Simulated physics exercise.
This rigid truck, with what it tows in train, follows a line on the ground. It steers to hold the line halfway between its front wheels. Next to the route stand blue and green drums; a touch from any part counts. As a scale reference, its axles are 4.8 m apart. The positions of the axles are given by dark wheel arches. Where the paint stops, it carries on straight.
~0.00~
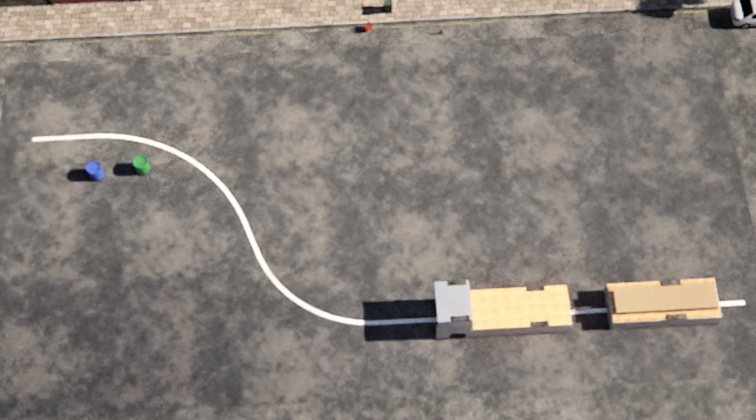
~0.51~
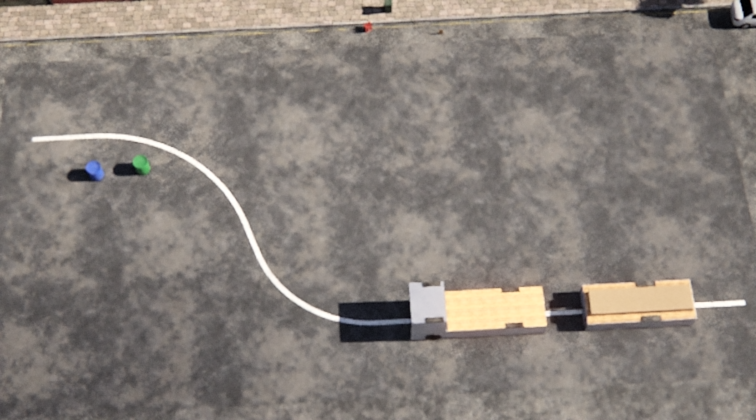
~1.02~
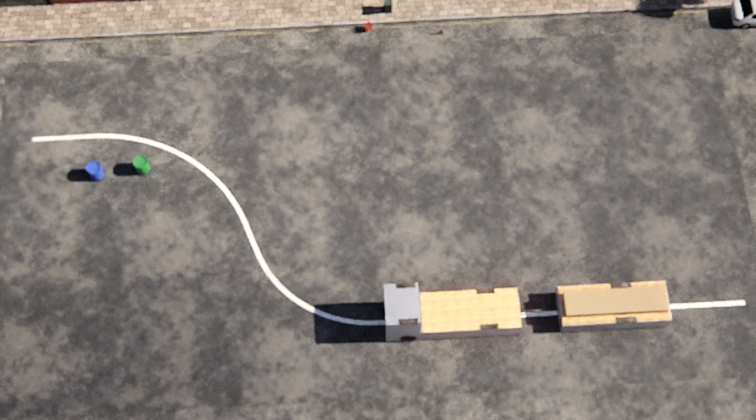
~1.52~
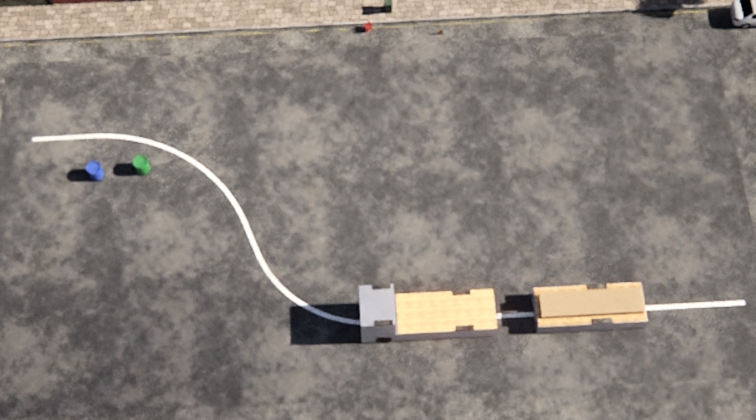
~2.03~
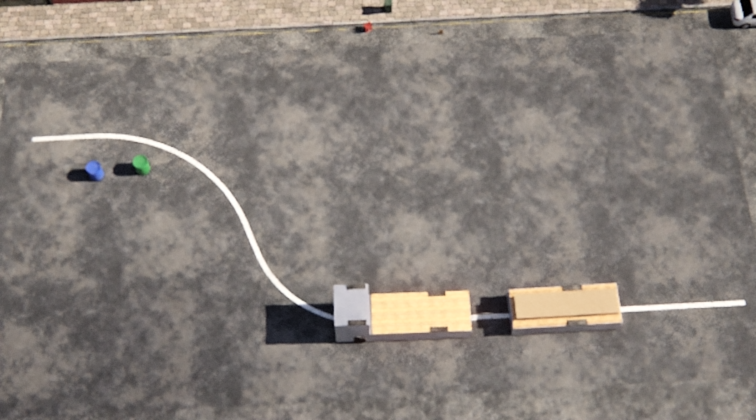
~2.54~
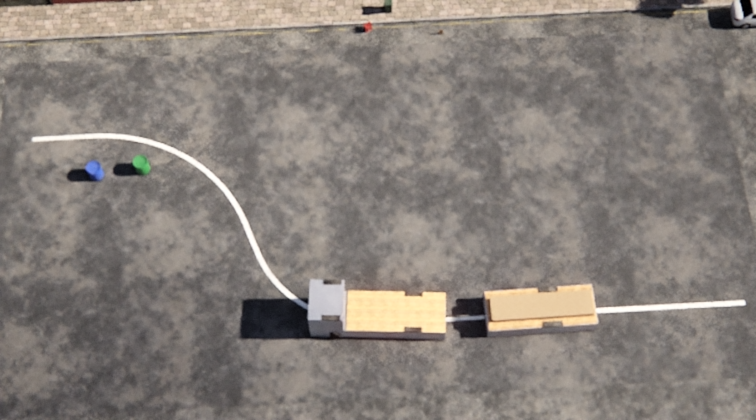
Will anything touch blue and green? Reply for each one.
Blue gets knocked, green takes a hit.
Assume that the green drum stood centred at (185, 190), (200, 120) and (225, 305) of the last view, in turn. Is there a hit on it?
Results in order - collision, no collision, no collision.
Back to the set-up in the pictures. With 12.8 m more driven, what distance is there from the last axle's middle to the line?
I'd put the gap at around 170 cm.
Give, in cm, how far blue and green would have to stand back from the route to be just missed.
Blue: 40; green: 140.
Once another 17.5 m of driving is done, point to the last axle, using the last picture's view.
The axle sits near (303, 250).
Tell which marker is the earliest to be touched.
First one: Green.
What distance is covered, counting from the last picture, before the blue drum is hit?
Roughly 29.0 metres more.
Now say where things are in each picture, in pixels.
The first frame shows nose (438, 312); last axle (674, 300); still straight; blue (95, 172), green (142, 166); 1 trailer.
The second frame shows nose (412, 313); last axle (649, 301); still straight.
The third frame shows nose (387, 314); last axle (624, 302); still straight.
The fourth frame shows nose (363, 316); last axle (600, 304); still straight.
The fifth frame shows nose (338, 315); last axle (575, 305); turned 1°.
The sixth frame shows nose (313, 309); last axle (551, 307); turned 5°; blue (95, 172), green (142, 166).
After 5.4 s, the last axle is at (424, 308) of the last picture, 30 cm off the line.
After 8.3 s, the last axle is at (313, 257) of the last picture, 245 cm off the line.
After 8.7 s, the last axle is at (299, 246) of the last picture, 225 cm off the line; the rigid truck has hit green.
After 12.6 s, the last axle is at (160, 162) of the last picture, 150 cm off the line; the trailer has hit blue.
After 16.9 s, the last axle is out of the picture, 45 cm off the line; 2 of 2 struck in all.
